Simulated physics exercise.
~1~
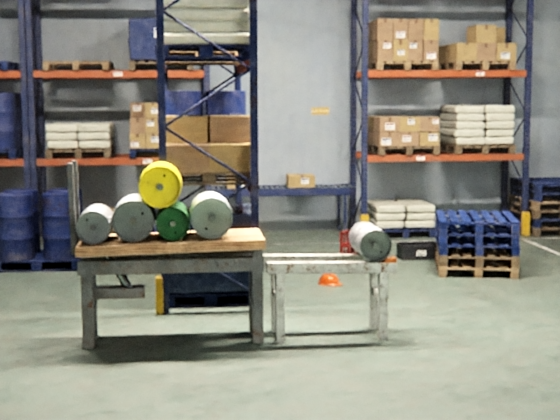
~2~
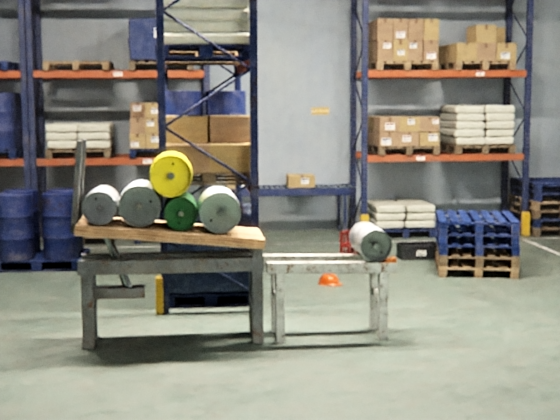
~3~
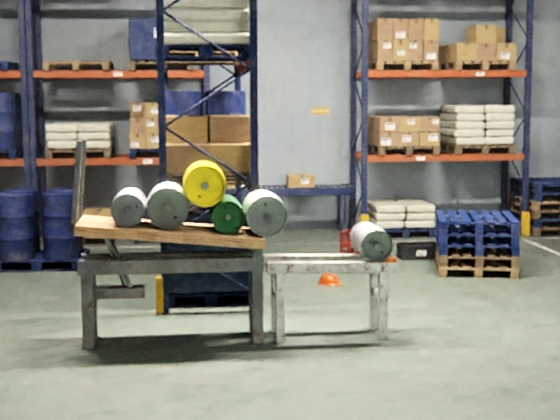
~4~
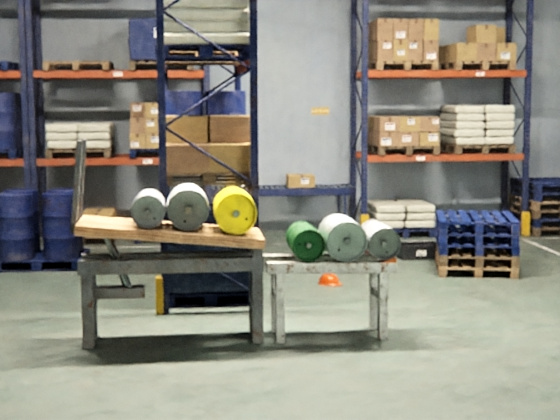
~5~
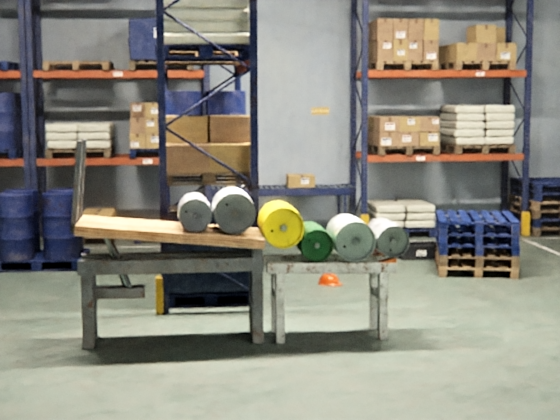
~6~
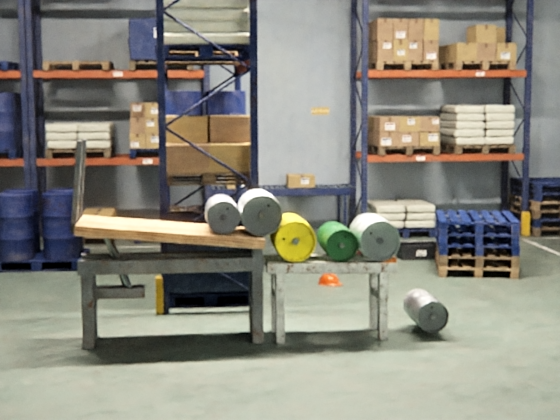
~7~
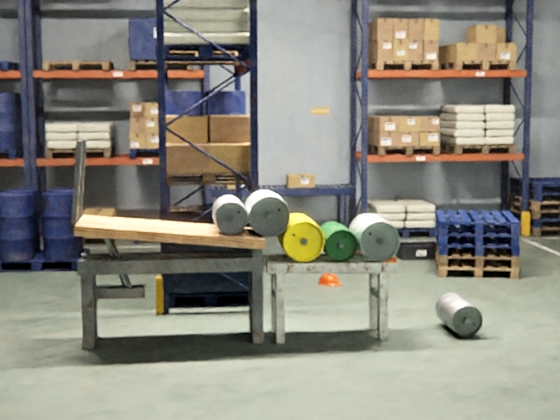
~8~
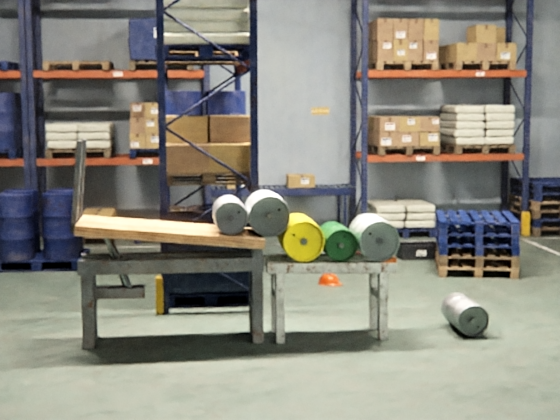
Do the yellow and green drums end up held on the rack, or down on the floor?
Both the yellow and the green drums stay up on the rack, resting side by side. Only a grey drum ends up on the floor.
